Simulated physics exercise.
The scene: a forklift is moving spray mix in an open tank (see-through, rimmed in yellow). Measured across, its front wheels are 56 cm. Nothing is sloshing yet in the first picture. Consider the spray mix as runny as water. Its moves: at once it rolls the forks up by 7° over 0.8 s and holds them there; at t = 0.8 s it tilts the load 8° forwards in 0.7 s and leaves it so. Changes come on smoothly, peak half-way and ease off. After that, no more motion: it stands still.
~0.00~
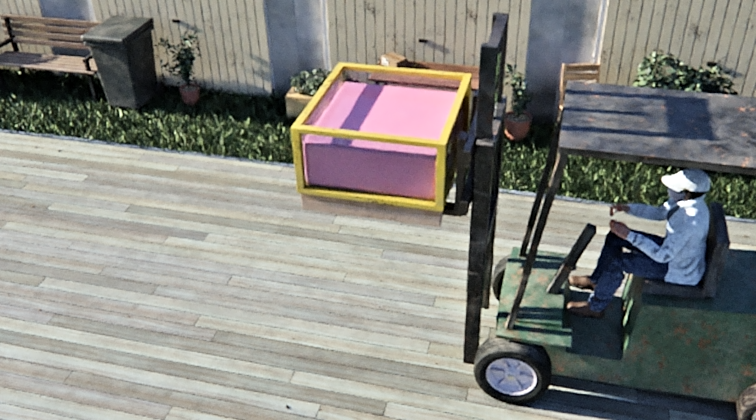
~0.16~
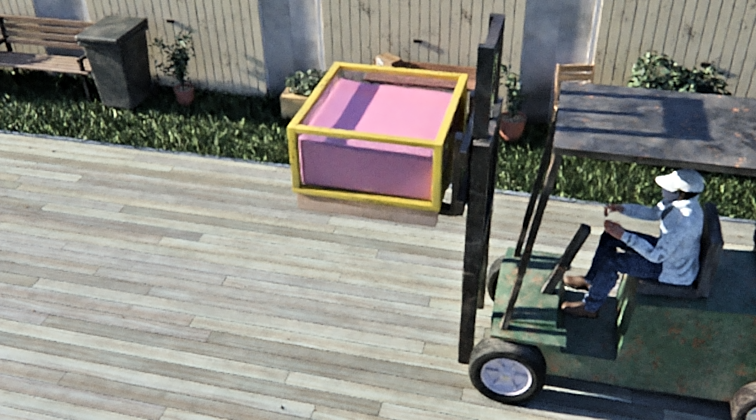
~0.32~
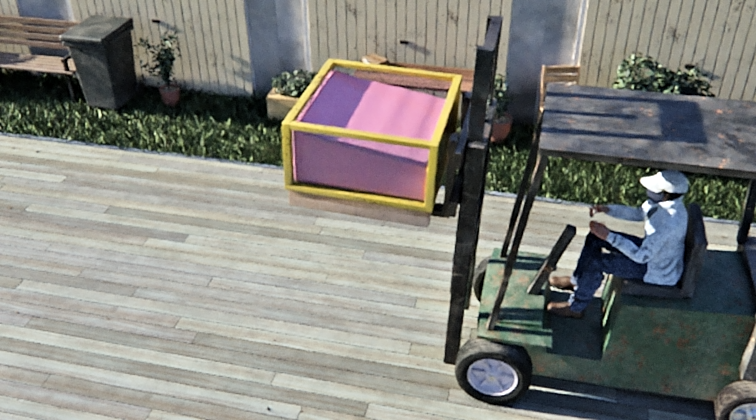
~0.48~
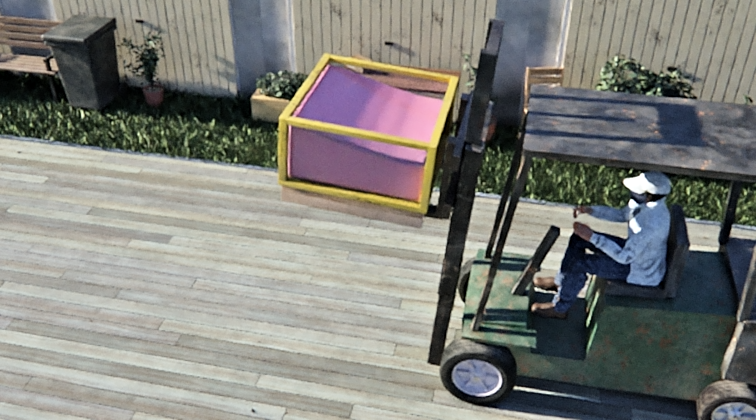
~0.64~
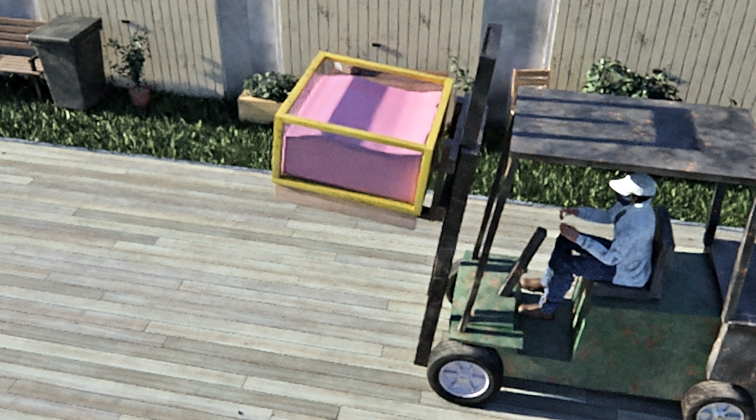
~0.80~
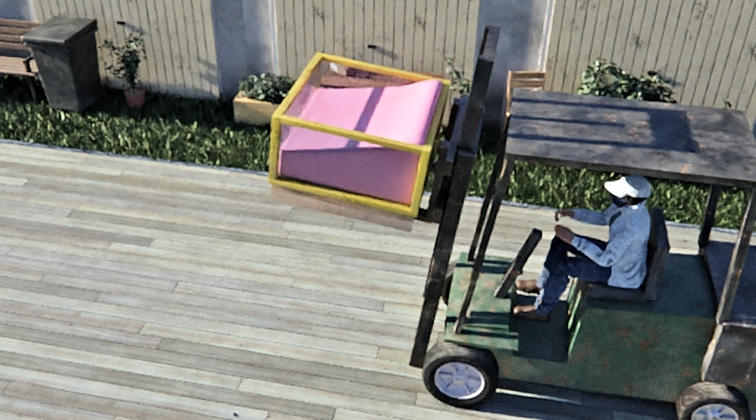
On a wooden deck by a fence, a parked forklift with a seated driver tilted its mast back, raising the left side of a yellow-edged clear tank, and pink liquid sloshed left, then right.
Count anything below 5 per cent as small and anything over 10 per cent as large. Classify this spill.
A large spill.
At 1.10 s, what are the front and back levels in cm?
About 14 cm at the front, 54 cm at the back.
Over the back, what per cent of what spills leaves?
I'd estimate some 60 percent of what spills.
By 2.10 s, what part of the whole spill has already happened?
Around 80 percent of it.
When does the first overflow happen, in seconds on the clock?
At roughly 1.1 s.
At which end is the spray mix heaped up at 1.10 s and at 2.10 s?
It leans to the rear end, then to the forward end.
After 1.10 s front 14 cm, middle 29 cm, back 55 cm above the floor; the loss stands at 1 per cent, over the back.
After 1.60 s front 62 cm, middle 25 cm, back 19 cm above the floor; the loss stands at 8 per cent, over the back.
After 2.10 s front 31 cm, middle 30 cm, back 25 cm above the floor; the loss stands at 12 per cent, over the back and the front.
After 4.49 s the loss stands at 16 per cent, over the back and the front, 46 of 291 litres.
